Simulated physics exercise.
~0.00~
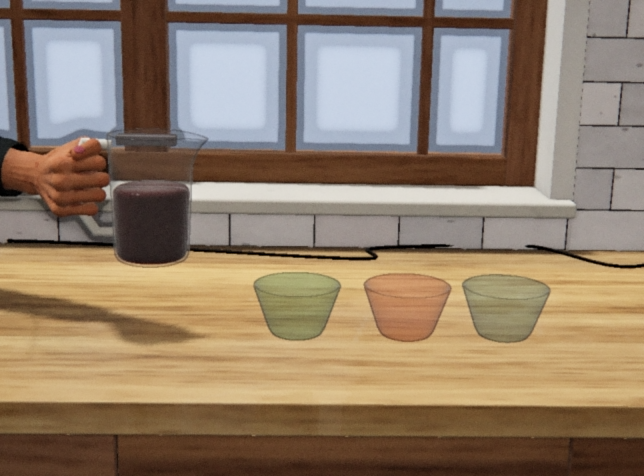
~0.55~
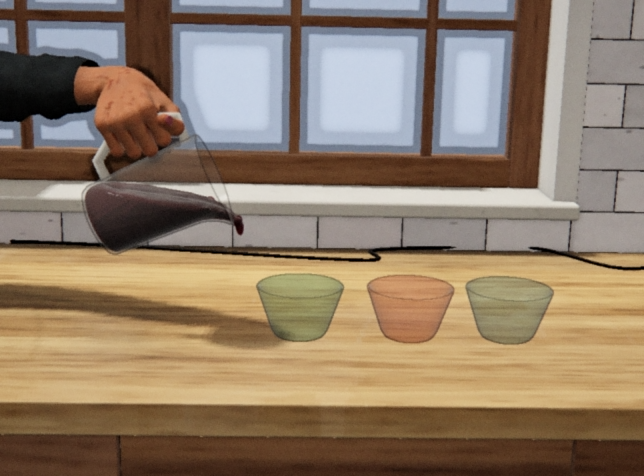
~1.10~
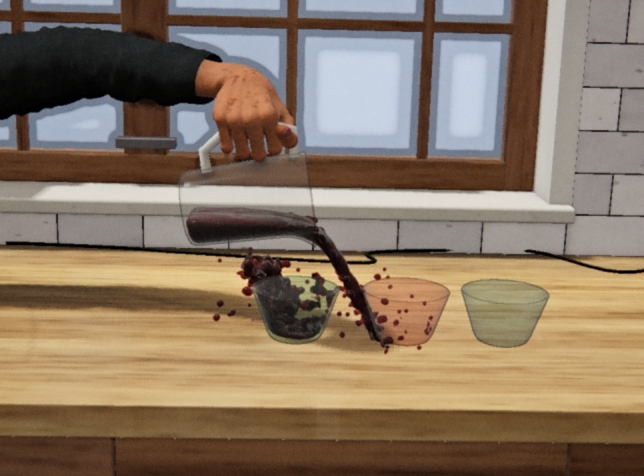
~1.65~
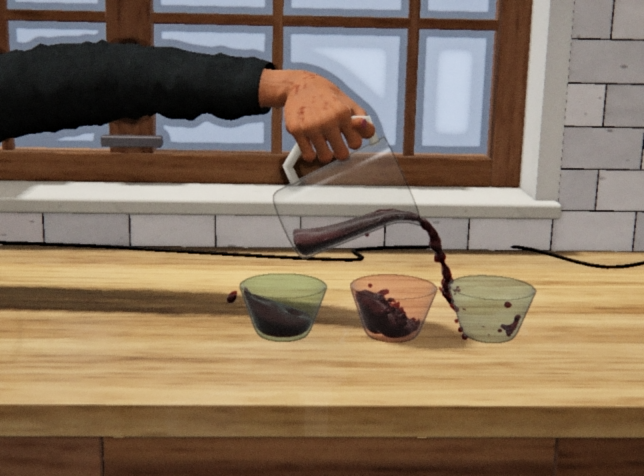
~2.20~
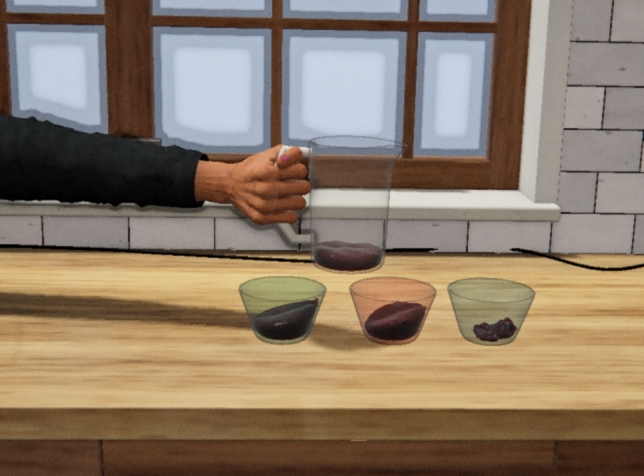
Dark red wine pouring from a glass pitcher tilted by a hand moving right, splashing and leaving three wide cups partly filled.
